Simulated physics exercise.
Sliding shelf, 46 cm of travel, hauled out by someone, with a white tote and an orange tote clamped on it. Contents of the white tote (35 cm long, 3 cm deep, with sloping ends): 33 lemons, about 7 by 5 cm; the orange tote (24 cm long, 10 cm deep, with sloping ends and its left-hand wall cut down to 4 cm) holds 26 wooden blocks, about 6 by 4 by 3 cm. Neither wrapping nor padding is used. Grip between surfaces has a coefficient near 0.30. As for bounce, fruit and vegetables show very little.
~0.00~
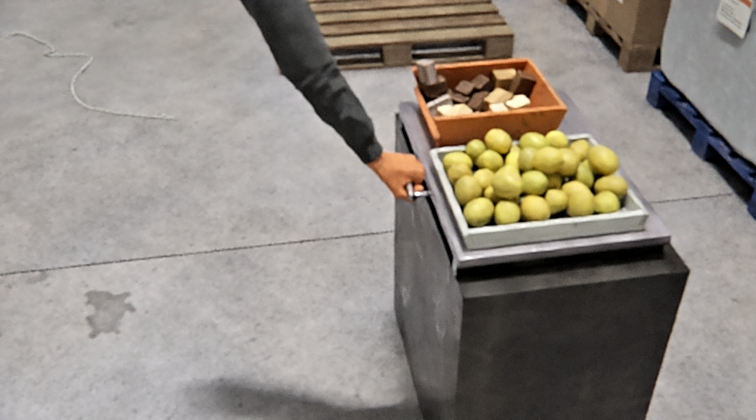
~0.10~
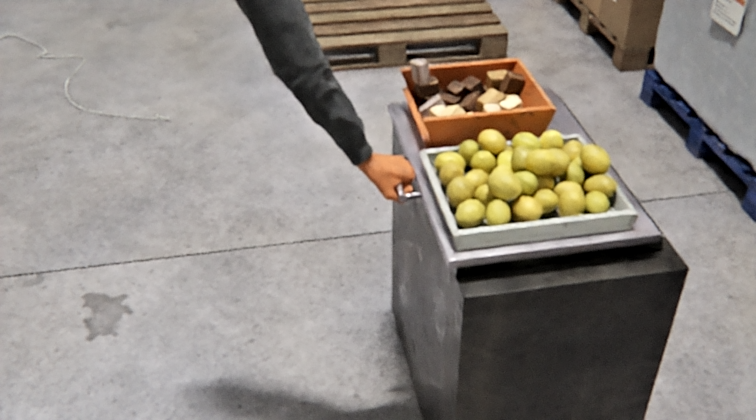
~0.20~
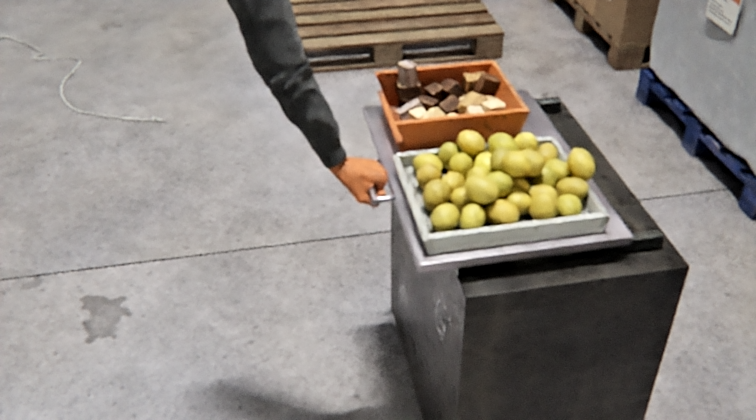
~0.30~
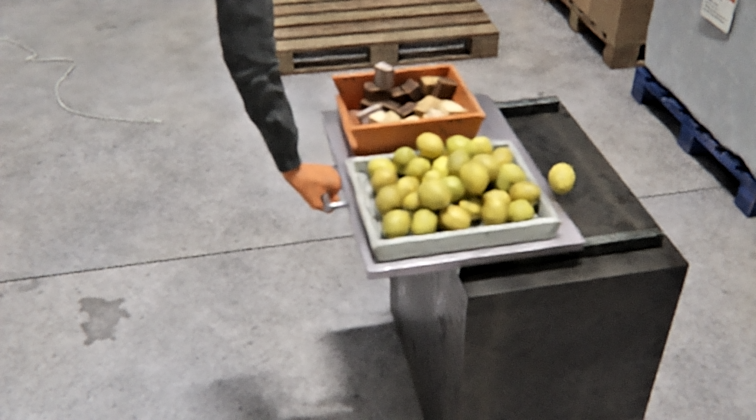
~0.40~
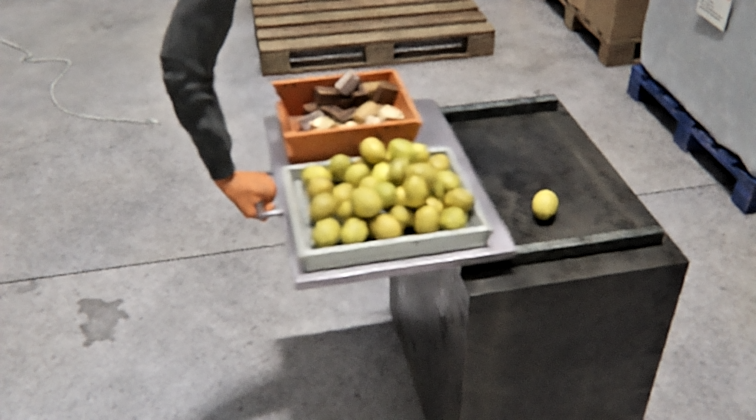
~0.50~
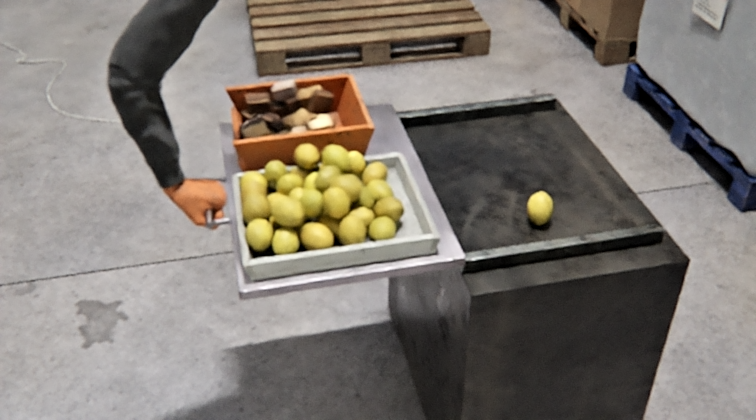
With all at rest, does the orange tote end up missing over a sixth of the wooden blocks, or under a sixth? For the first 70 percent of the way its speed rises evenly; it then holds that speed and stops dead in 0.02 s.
Under a sixth.
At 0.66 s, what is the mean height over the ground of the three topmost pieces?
Close to 94 cm up.
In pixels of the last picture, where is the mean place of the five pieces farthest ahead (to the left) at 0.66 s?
Their mean place is roughly (189, 158) in the last picture.
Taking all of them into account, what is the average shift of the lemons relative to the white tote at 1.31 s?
On average they end up some 18 cm further left.
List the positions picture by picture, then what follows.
In the first picture (each is followed by its nearest rim corner in this view), orange tote (its farthest corner), (528, 59); white tote, (470, 231); drawn out 0 cm; none out.
In the second picture, orange tote, (517, 59); white tote, (459, 232); drawn out 2 cm.
In the third picture, orange tote, (492, 62); white tote, (430, 236); drawn out 9 cm.
In the fourth picture, orange tote, (450, 65); white tote, (378, 243); drawn out 19 cm; 1 out, the lowest lemon at (562, 179).
In the fifth picture, orange tote, (392, 70); white tote, (305, 253); drawn out 35 cm; 1 out, the lowest lemon at (545, 205).
In the sixth picture, orange tote, (348, 75); white tote, (249, 262); drawn out 46 cm; 1 out, the lowest lemon at (540, 209).
After 0.54 s, white tote 32 in, 1 out and orange tote 26 in, 0 out.
After 0.66 s, white tote 27 in, 6 out and orange tote 24 in, 2 out.
After 0.88 s, white tote 22 in, 11 out and orange tote 24 in, 2 out.
When it is over (at 1.31 s), white tote 22 in, 11 out and orange tote 24 in, 2 out. Asked share, 2 of 26, 8 per cent.
